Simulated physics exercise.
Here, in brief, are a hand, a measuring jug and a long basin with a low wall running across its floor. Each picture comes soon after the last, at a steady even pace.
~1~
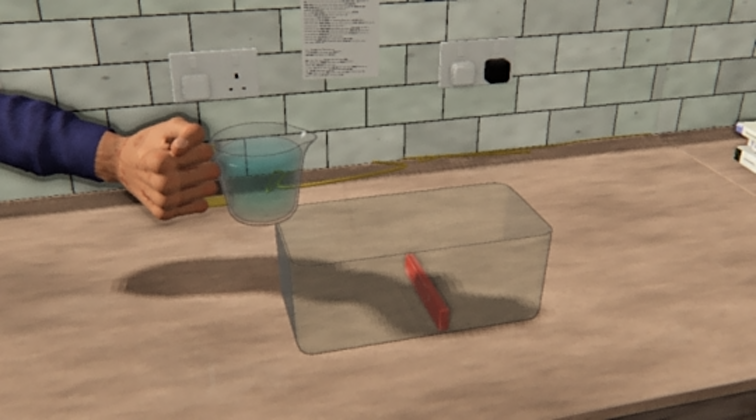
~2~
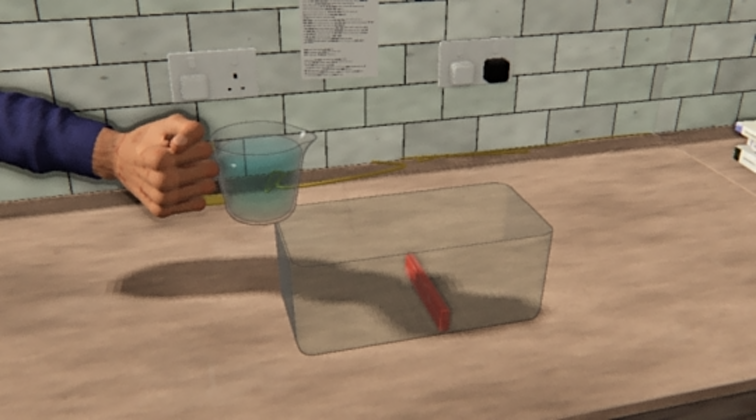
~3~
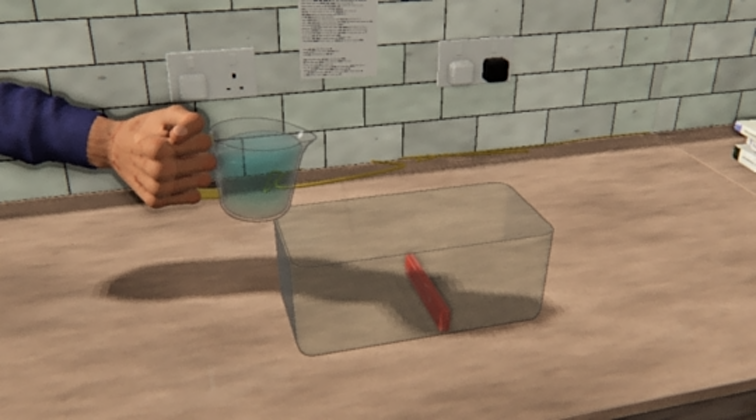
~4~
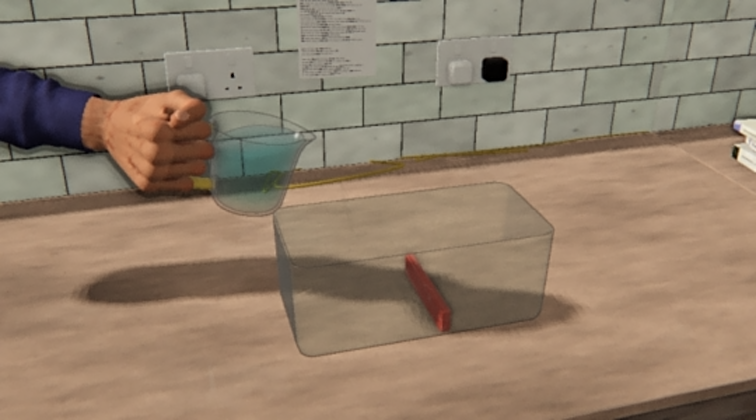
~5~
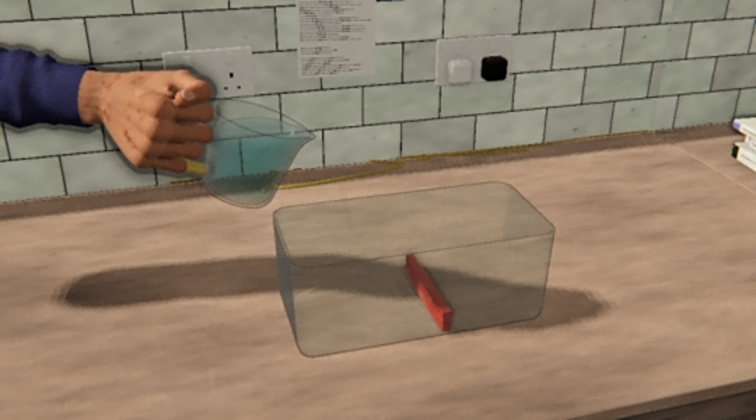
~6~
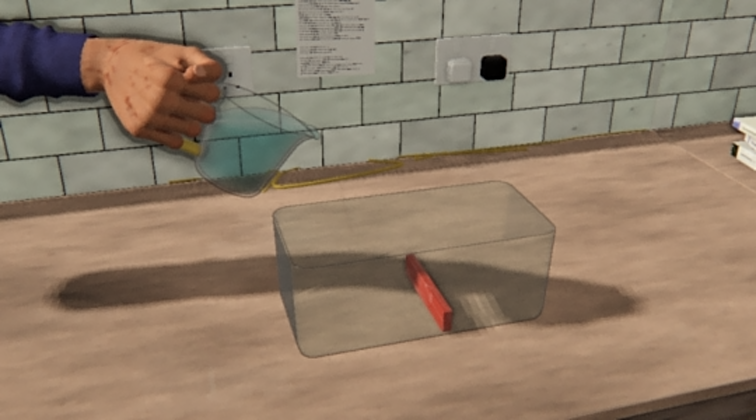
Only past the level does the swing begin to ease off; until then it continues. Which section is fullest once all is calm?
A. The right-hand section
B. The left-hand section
The answer is B.
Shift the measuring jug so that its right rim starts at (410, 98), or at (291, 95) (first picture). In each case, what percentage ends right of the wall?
50 %, 10 %.
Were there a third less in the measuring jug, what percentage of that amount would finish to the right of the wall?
10 per cent.
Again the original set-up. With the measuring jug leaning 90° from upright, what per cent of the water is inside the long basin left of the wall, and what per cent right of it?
Left 10, right 0.
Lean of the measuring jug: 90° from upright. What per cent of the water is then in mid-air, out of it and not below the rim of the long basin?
About 40 per cent.
A moment on, the tilt is 90° and 50 per cent is still to pour, 11 is left of the wall and 0 right of it.
Next, the tilt is 104° and 4 per cent is still to pour, 69 is left of the wall and 2 right of it.
Then the tilt is 104° and 0 per cent is still to pour, 87 is left of the wall and 7 right of it.
Later the tilt is 104° and 0 per cent is still to pour, 86 is left of the wall and 9 right of it.
At rest 85 per cent lies left of the wall, 10 right of it and 5 outside.
